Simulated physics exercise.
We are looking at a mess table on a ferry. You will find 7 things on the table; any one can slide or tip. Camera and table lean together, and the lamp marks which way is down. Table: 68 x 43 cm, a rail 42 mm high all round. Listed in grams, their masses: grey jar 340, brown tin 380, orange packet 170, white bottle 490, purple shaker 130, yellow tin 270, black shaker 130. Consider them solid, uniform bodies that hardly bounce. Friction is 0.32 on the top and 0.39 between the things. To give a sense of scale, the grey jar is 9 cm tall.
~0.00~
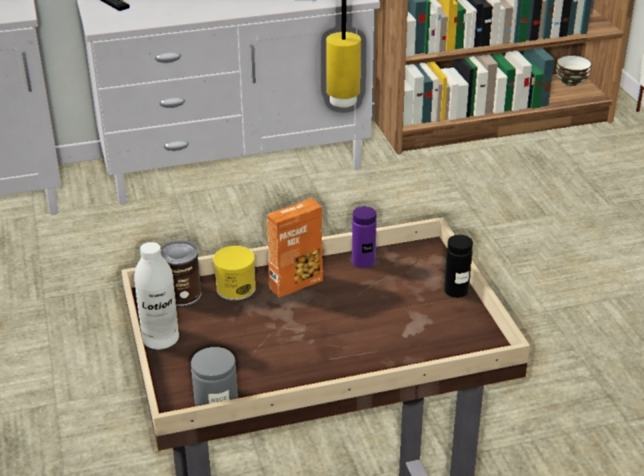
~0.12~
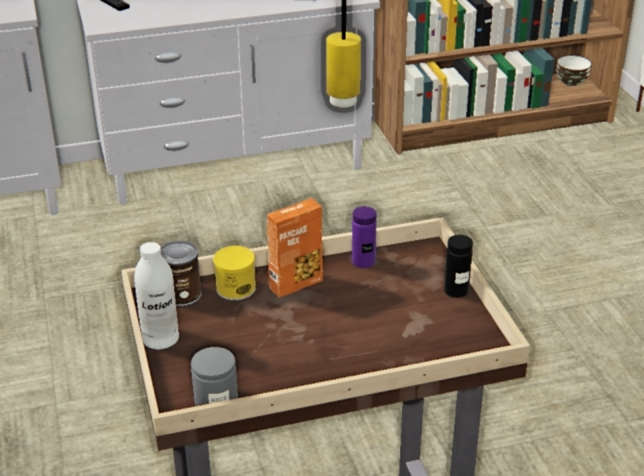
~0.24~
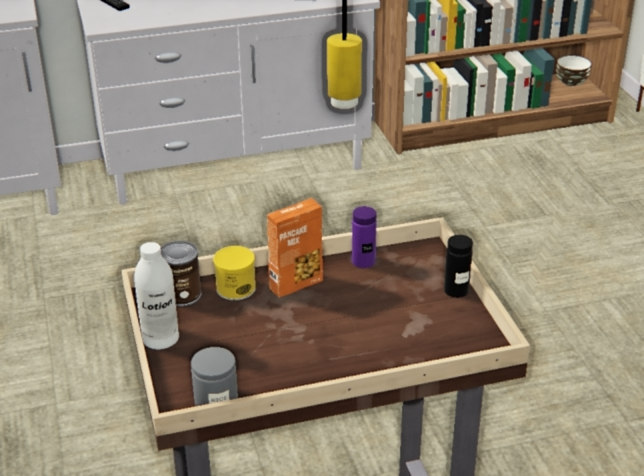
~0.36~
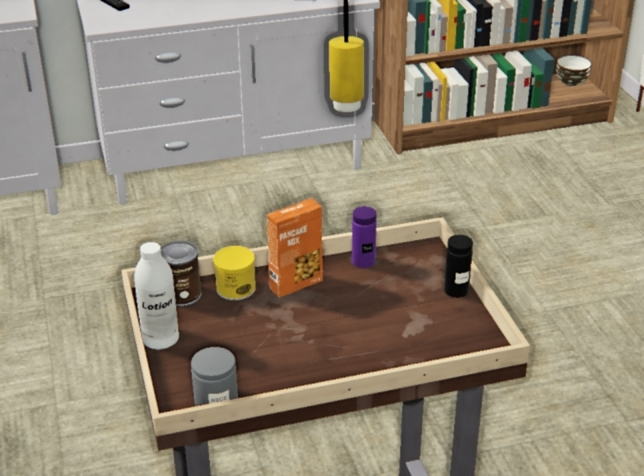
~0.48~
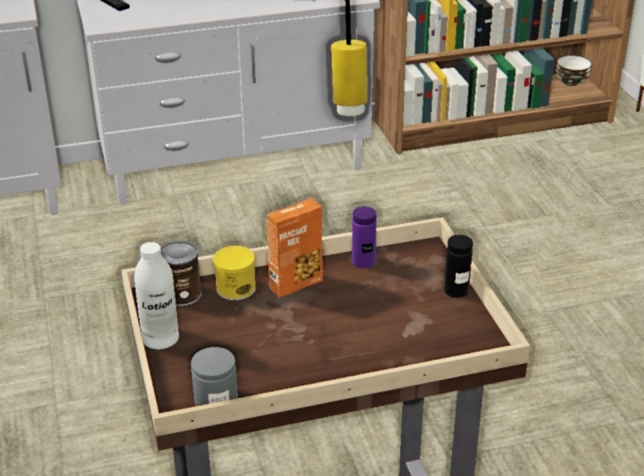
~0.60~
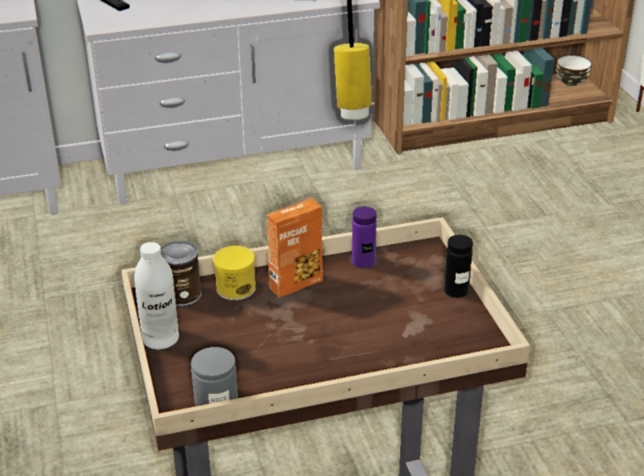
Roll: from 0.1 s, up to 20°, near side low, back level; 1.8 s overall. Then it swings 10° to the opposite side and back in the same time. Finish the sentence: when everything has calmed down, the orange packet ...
... has gone over.
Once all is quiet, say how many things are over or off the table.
1.
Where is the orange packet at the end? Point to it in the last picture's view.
Roughly at pixel (354, 346).
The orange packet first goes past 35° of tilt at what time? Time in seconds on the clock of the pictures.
I'd put it at some 1.0 s.
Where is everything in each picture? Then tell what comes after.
Boat level; orange packet (295, 248); grey jar (215, 381), in the first picture.
Boat level; white bottle (156, 294); purple shaker (364, 237), in the second picture.
Floor tilted 1°, near side down; yellow tin (235, 273); black shaker (458, 266), in the third picture.
Floor tilted 4°, near side down; grey jar (215, 381); brown tin (180, 273), in the fourth picture.
Floor tilted 8°, near side down; white bottle (156, 294); purple shaker (364, 237), in the fifth picture.
Floor tilted 12°, near side down; orange packet (295, 248); yellow tin (235, 273), in the sixth picture.
Around 1.10 s, floor tilted 19°, near side down; orange packet on its side near (327, 304).
Around 1.30 s, floor tilted 15°, near side down; orange packet on its side near (350, 342); white bottle shifted 3 cm; black shaker shifted 3 cm.
Finally (4.2 s), on their side or leaning hard on the table, orange packet; the other 6 still in place (within 5 cm). In the last view, orange packet near (354, 346).
